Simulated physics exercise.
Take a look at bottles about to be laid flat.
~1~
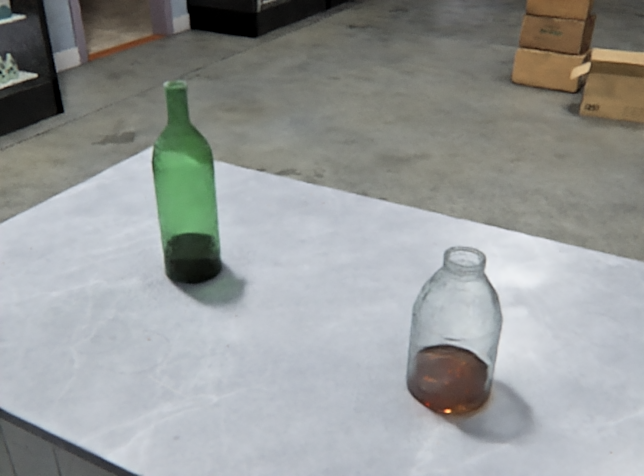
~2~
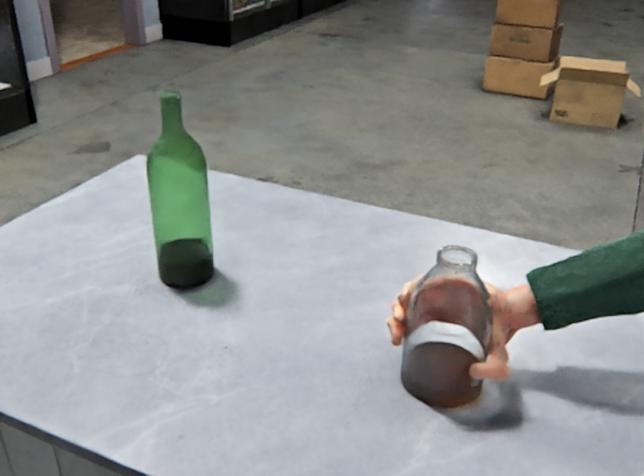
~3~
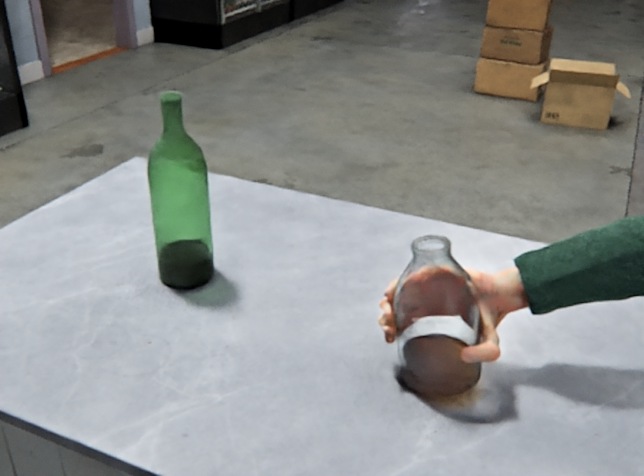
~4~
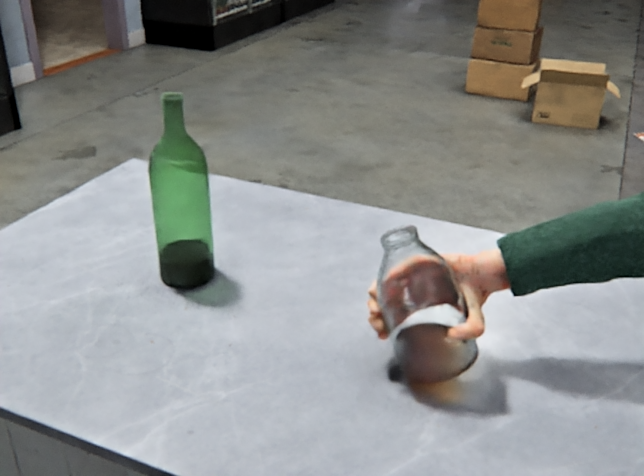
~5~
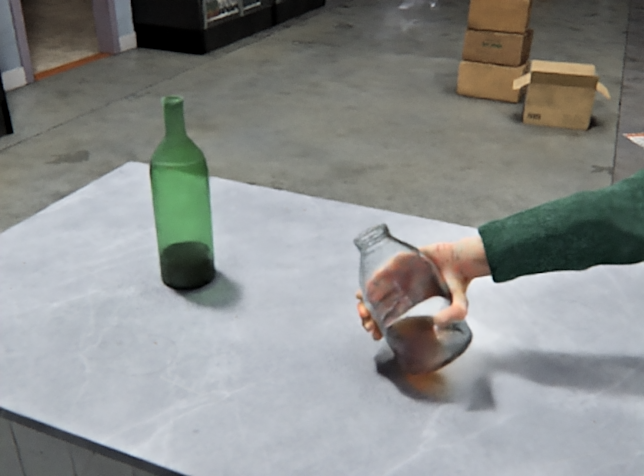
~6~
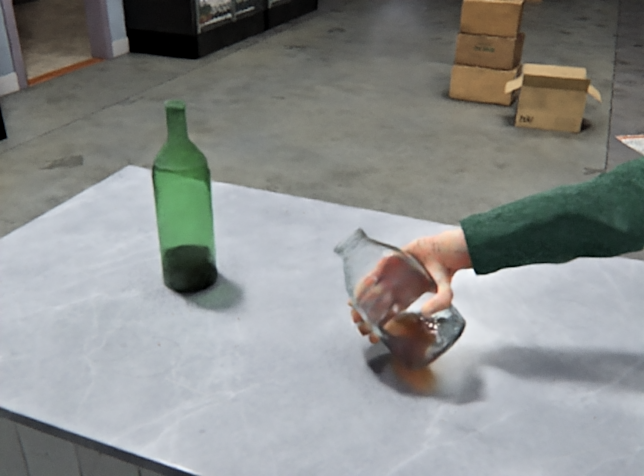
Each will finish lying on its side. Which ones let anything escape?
Left bottle: Nothing escapes; right bottle: Nothing escapes.
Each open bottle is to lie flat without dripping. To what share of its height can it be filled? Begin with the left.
That works out to 26 per cent and then 20 per cent.
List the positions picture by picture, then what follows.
In the first frame, both stand upright; right bottle (457, 322) nearly empty, open; left bottle (185, 181) nearly empty, open.
In the second frame, a hand takes the right bottle; right bottle nearly empty, surface at (443, 365); left bottle nearly empty, surface at (185, 251).
In the third frame, the right bottle is going over; right bottle (436, 308) nearly empty; left bottle (179, 188) nearly empty.
In the fourth frame, the right bottle is going over; right bottle (419, 296) tipped 20°; left bottle nearly empty, surface at (186, 252).
In the fifth frame, the right bottle is going over; right bottle (403, 291) tipped 35°; left bottle (181, 191) nearly empty.
In the sixth frame, the right bottle is going over; right bottle (390, 290) tipped 45°, open; left bottle nearly empty, surface at (188, 256), open.
Soon after, the right bottle is nearly down; right bottle, nothing comes out.
Later, the right bottle lies flat; right bottle, nothing comes out.
In the end, both lie flat; right bottle, nothing comes out; left bottle, nothing comes out.
